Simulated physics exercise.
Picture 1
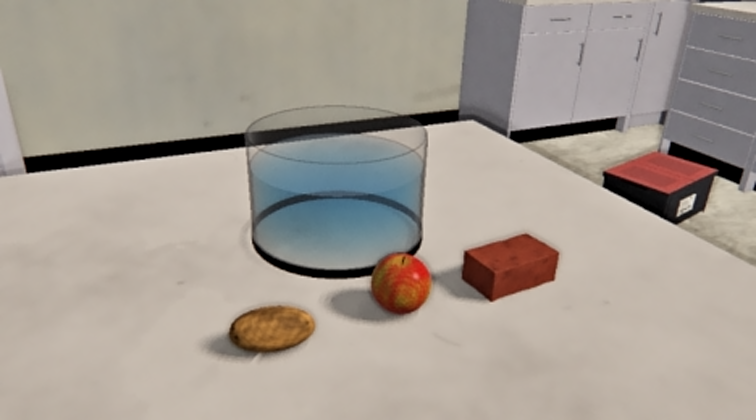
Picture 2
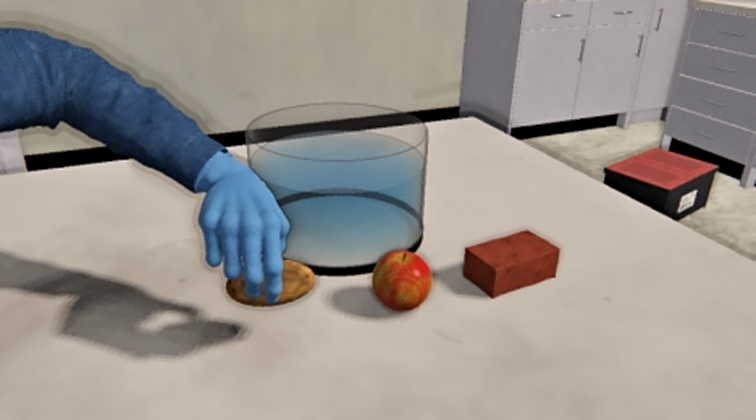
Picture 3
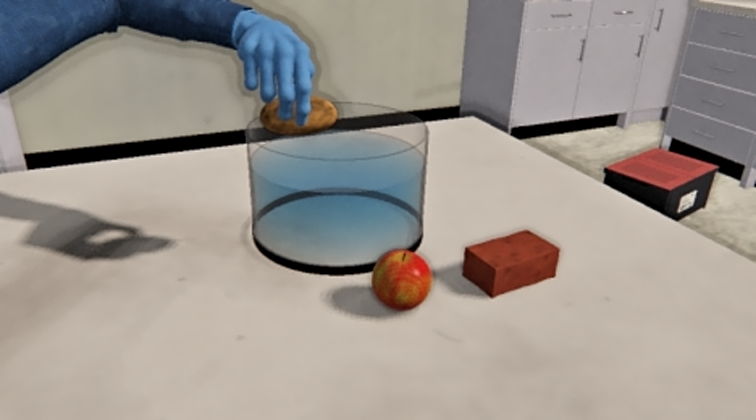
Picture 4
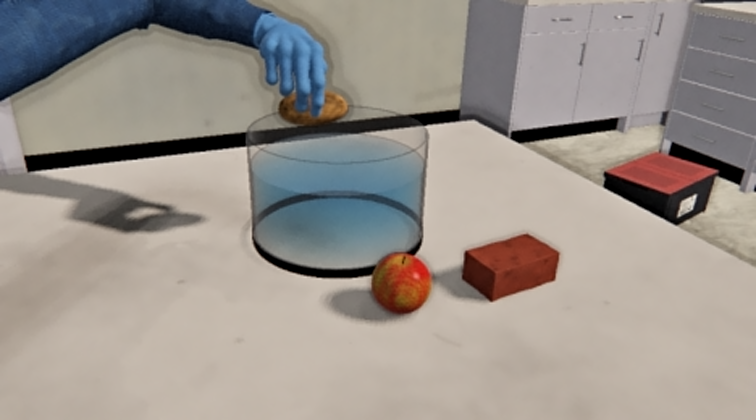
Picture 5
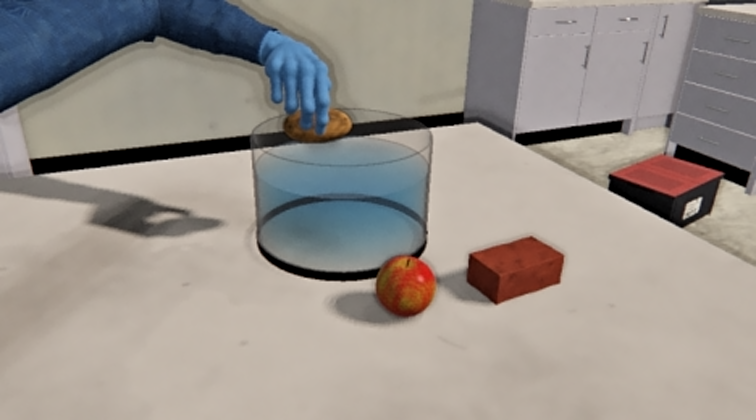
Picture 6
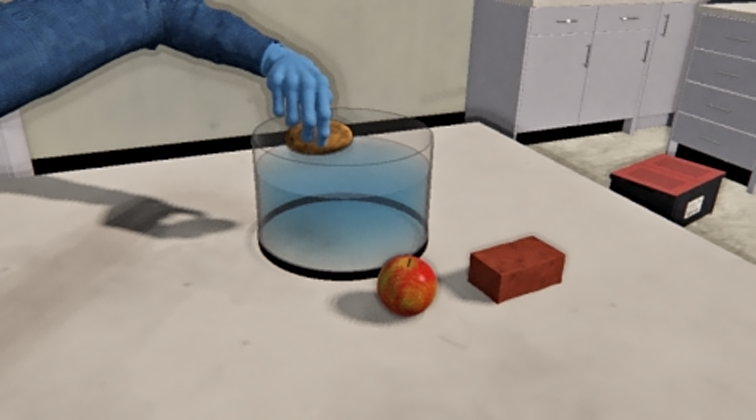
On a pale tabletop, a blue-gloved hand picking up a potato, carrying it over a clear tub of water and lowering it.
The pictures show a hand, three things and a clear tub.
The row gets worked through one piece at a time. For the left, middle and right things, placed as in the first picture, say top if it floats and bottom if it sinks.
Left: Bottom; middle: Top; right: Bottom.
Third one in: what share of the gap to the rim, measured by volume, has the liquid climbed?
Together they use up roughly 28 %.
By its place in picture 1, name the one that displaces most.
It has to be the far-right piece.
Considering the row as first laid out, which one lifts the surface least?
Lab note: The left-end position.
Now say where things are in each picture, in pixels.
In the first picture, the row from the left; potato (272, 329); apple (401, 284); piece of brick (510, 266).
In the second picture, a hand picks up the potato; potato (270, 284); piece of brick (511, 262).
In the third picture, it is carried over; potato (298, 116); apple (402, 280).
In the fourth picture, it is above the clear tub; potato (313, 109); piece of brick (510, 266).
In the fifth picture, it comes down; potato (317, 126); apple (406, 287).
In the sixth picture, it is just over the surface; potato (318, 138); apple (407, 286); piece of brick (516, 268).
Soon after, the potato goes to the bottom.
Later, the apple floats.
In the end, the piece of brick goes to the bottom; afloat, apple.
